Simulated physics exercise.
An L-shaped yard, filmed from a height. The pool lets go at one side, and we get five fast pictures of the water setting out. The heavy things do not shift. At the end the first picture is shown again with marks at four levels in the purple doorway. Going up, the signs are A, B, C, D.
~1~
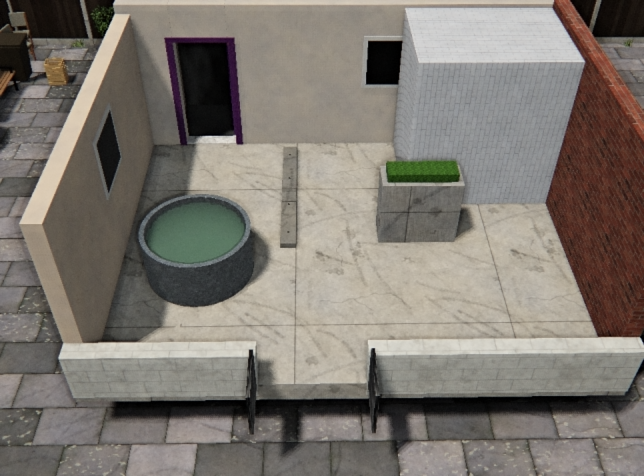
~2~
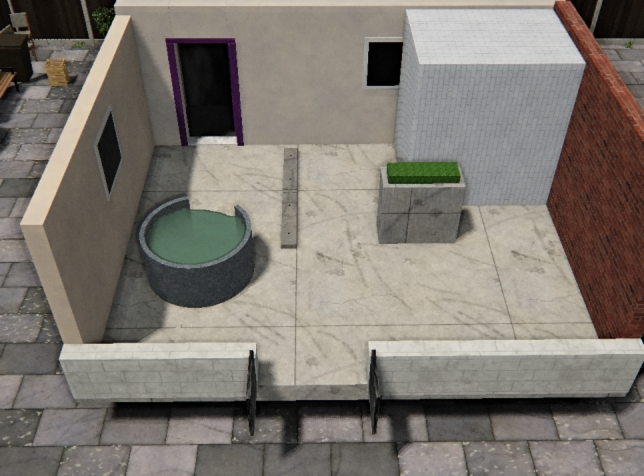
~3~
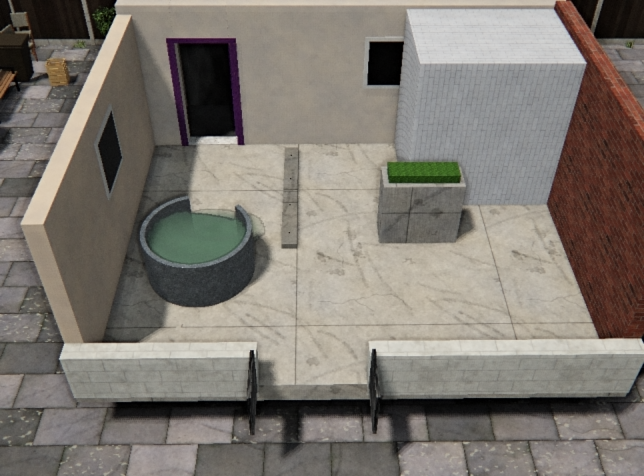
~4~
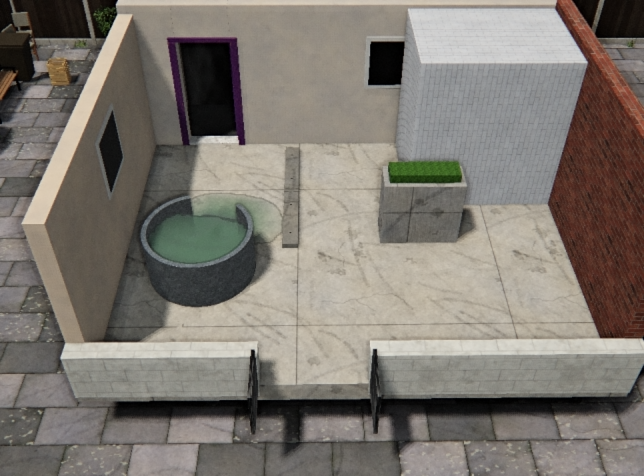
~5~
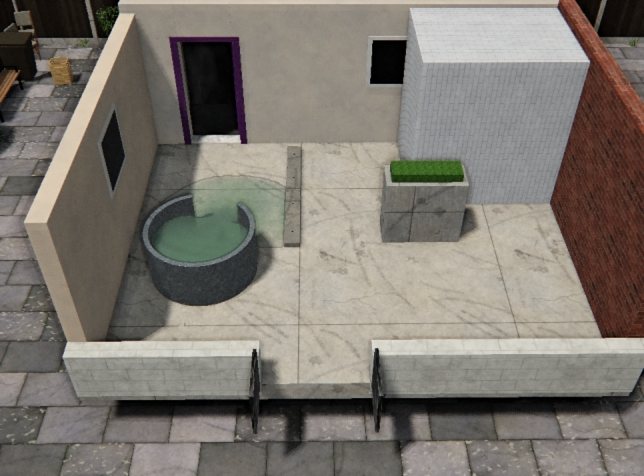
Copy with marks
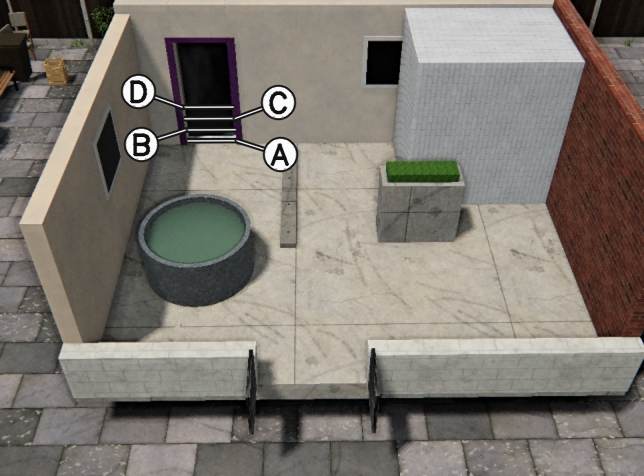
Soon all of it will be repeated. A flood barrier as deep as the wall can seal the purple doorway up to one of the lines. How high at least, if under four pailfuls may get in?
Choose B.
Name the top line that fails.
It is A.
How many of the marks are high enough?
Three.
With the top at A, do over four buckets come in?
Yes.
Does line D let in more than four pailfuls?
No.
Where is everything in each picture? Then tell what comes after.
Water in the pool at rest, its middle at (196, 233); foot of the purple doorway at (212, 144); open gate at (312, 338).
Water covers 1 % of the ground, its front hidden from here.
Water covers 2 % of the ground, its front hidden from here.
Water covers 5 % of the ground and shows as far out as (261, 201).
Water covers 10 % of the ground and shows as far out as (275, 184).
On the marked copy, A at (212, 140); B at (210, 129); C at (209, 118); D at (208, 107); from the bottom up A, B, C, D.
If A is chosen, about 15 bucketfuls get in.
If B is chosen, nothing gets over.
If C is chosen, nothing gets over.
If D is chosen, nothing gets over.
